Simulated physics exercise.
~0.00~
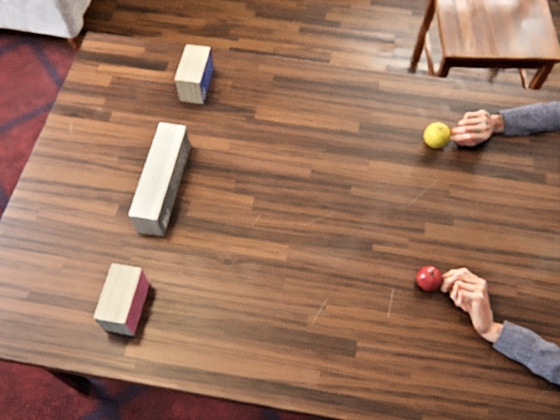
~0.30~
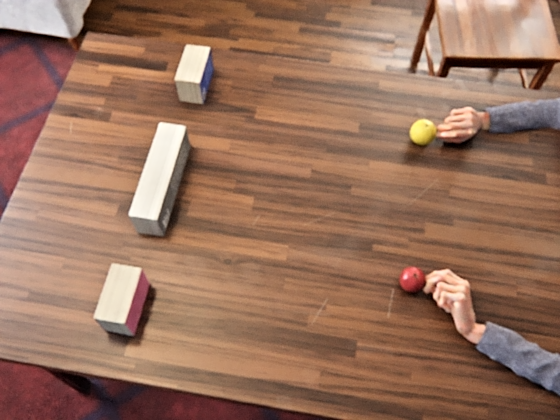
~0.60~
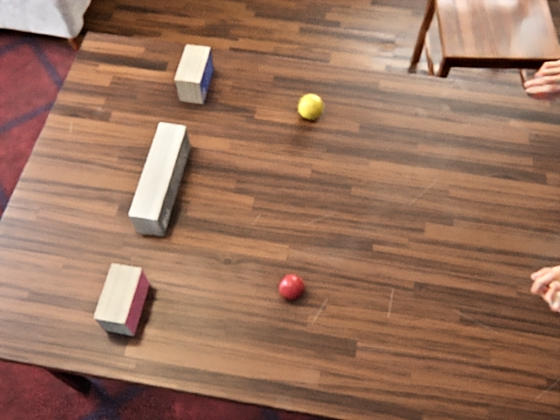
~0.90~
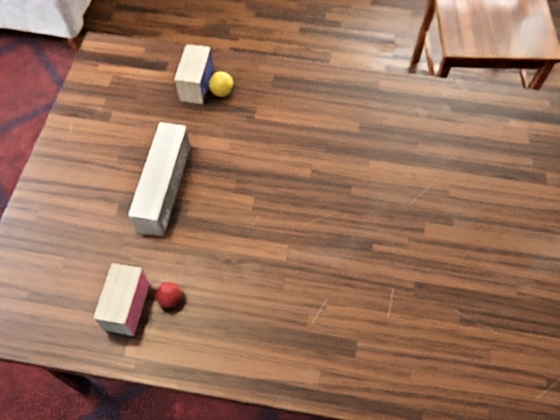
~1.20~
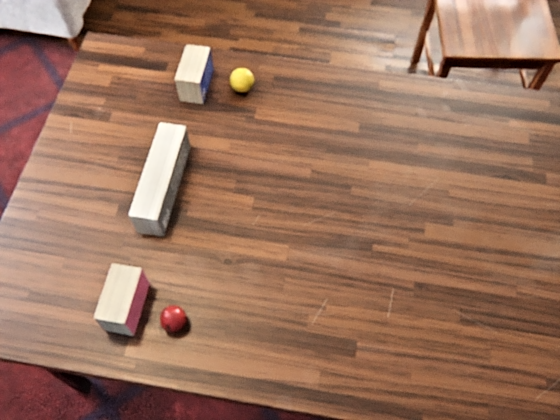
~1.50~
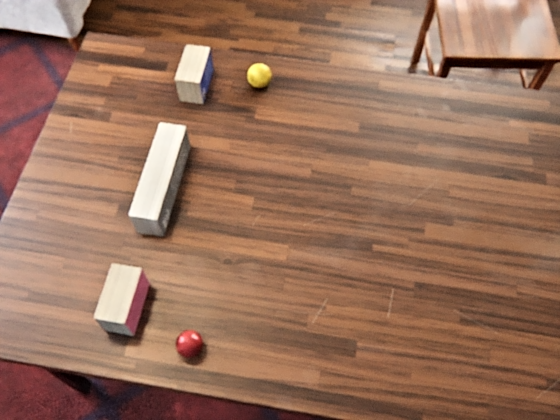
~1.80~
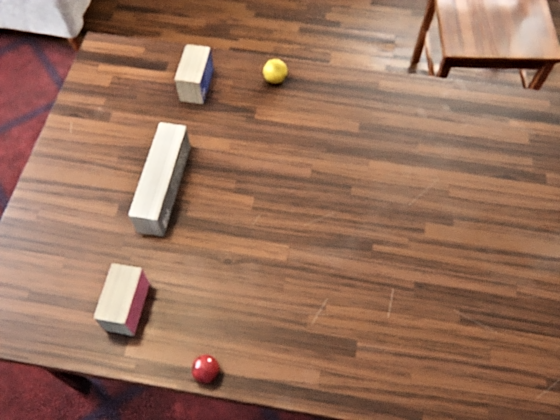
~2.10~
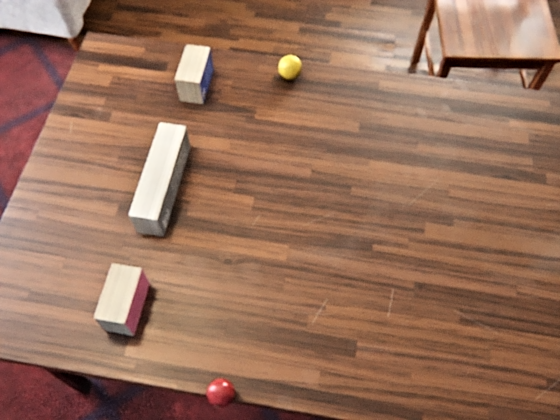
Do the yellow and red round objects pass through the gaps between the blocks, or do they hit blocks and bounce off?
Both hit blocks and bounce off. The yellow one bounces off the top block and the red one bounces off the bottom block, so neither gets through a gap.
